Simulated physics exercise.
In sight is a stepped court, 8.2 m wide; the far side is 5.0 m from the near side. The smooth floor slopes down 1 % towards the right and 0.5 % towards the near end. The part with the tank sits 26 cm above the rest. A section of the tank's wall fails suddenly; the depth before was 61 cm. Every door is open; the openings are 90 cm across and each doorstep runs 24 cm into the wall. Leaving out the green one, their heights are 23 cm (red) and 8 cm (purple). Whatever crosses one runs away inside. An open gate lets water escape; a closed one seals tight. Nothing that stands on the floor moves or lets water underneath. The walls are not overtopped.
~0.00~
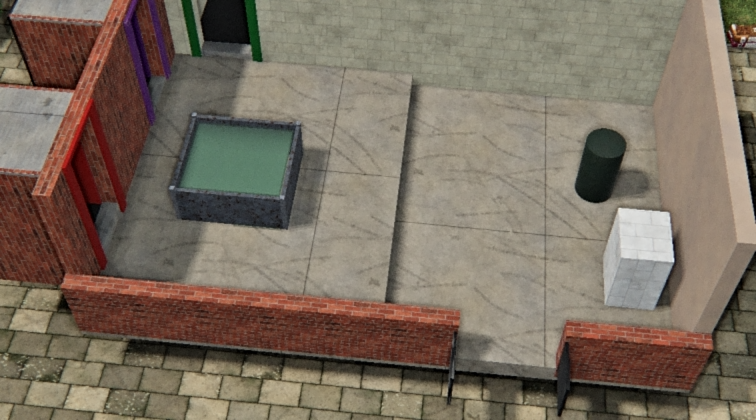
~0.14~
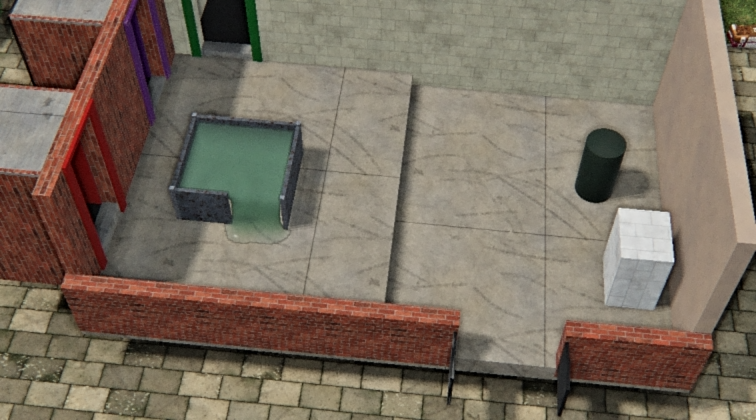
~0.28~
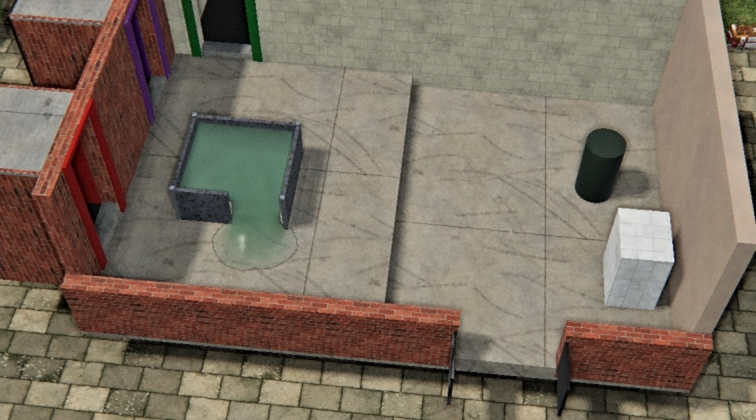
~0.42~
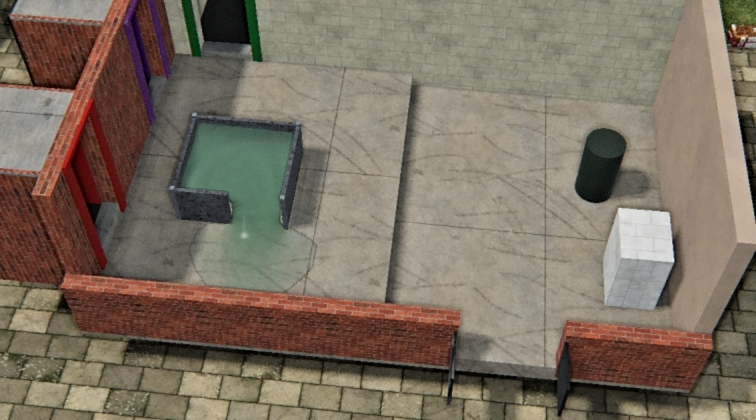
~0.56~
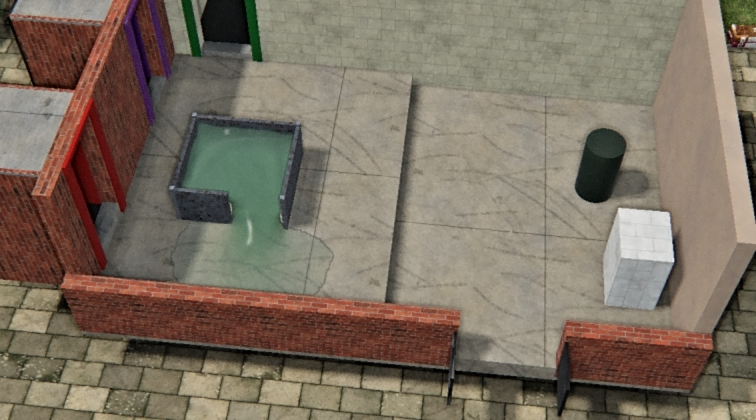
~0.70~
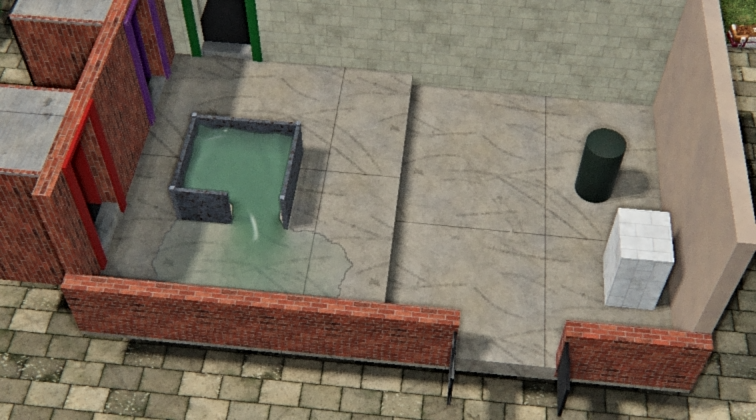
Green water pours through a gap that opens in the near wall of a dark, square tank and spreads across the grey floor towards the low brick wall in front, while the camera stays still. The tank stands on the raised left part of a walled court, seen from above. Red, purple and green doorframes line the left and back, and a dark green cylinder and white block stand right.
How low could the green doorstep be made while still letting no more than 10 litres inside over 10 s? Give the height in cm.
About 6 cm.
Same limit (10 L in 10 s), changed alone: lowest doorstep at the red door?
Roughly 8.5 cm at red.
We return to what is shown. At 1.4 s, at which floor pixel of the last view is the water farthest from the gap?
At about (437, 340).
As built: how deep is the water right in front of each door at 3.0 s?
In cm: Red 11, green 0, purple 0.
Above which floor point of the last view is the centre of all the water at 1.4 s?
Near (250, 226).
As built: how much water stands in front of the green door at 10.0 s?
Some 4.0 cm.
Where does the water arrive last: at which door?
It is the green one.
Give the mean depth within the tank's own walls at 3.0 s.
About 23 cm.
After 1.4 s water covers 10 % of the floor, deepest (34 cm) near (245, 311); it has not reached the green door.
After 3.0 s water covers 35 % of the floor, deepest (20 cm) near (245, 311); it has not reached the green door.
After 10.0 s water covers 85 % of the floor, deepest (7 cm) near (657, 363); 4 cm at the green door, 0 litres in over its 12 cm doorstep.
At the green door as built, the water arrived by 4.4 s and peaked near 8 cm at 4.8 s.
Run again over the same 10 s with other heights there, 17 litres in over 5 cm, 7 litres over 6.5 cm. The limit of 10 litres is kept from about 6 cm up.
